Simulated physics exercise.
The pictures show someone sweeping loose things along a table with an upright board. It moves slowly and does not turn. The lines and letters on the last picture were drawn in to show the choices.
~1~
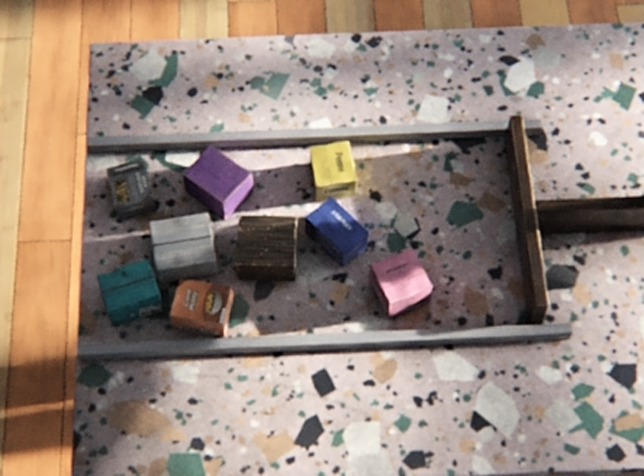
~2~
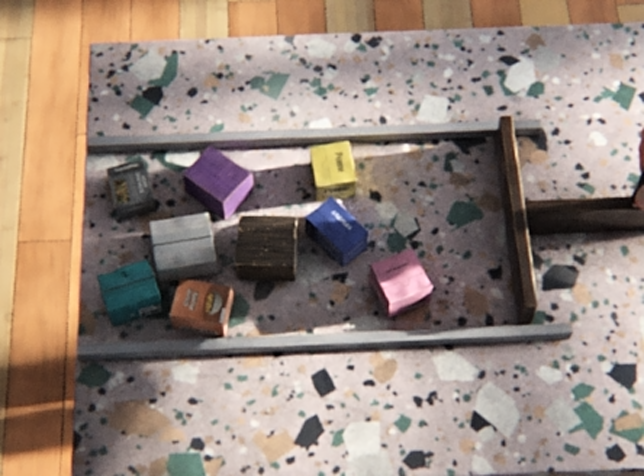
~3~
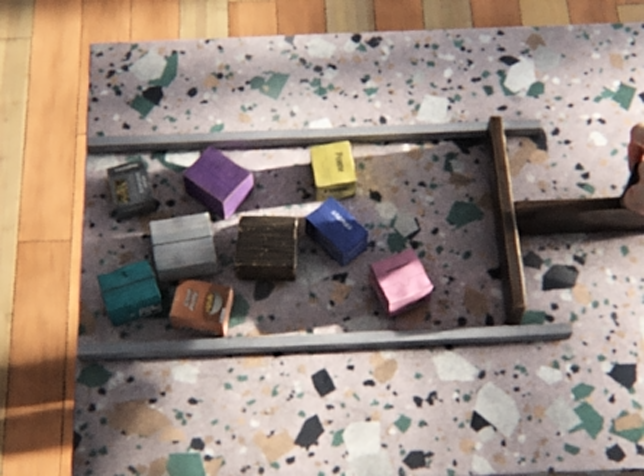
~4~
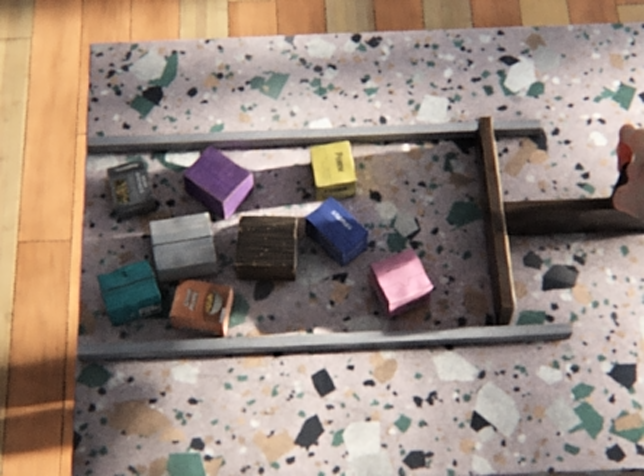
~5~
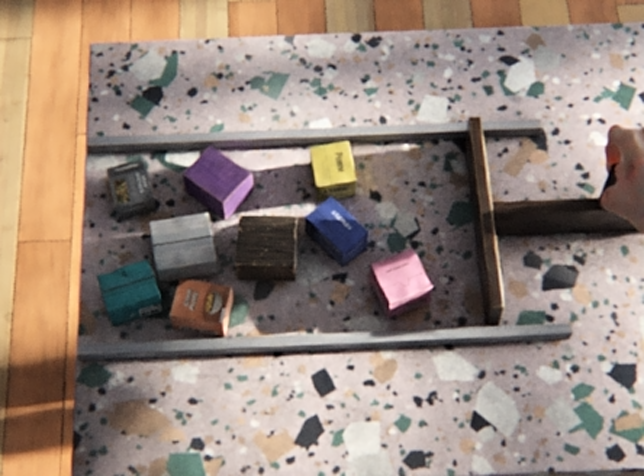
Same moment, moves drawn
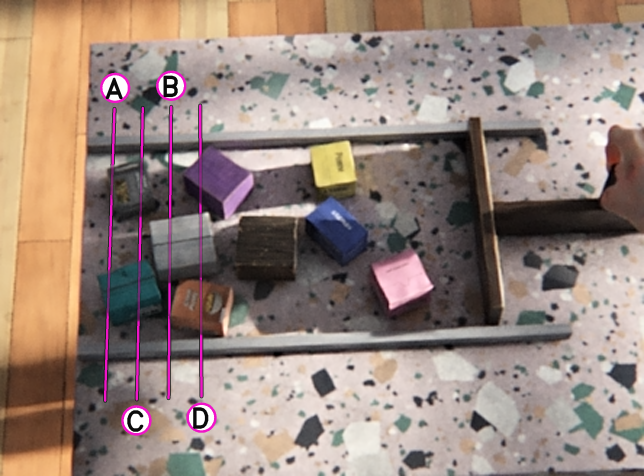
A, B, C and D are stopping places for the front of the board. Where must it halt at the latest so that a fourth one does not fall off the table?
B.
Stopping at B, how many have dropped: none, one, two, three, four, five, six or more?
In all, three.
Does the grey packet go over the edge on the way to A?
By then, yes.
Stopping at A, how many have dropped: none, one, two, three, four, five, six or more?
Six or more.
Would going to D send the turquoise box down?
Yes.
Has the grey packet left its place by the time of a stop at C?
Yes.
On the marked copy, A at (110, 246); B at (170, 244); C at (140, 245); D at (201, 243).
With B. Early on, board (373, 213); pink box (345, 280); blue box (331, 230).
Further on, board (258, 218); grey packet (121, 186); turquoise box (117, 293).
At the end, board (172, 221); turquoise box over the edge; white box over the edge; three fallen.
As for the rest, A drops six; C drops six; D is within the limit but short.
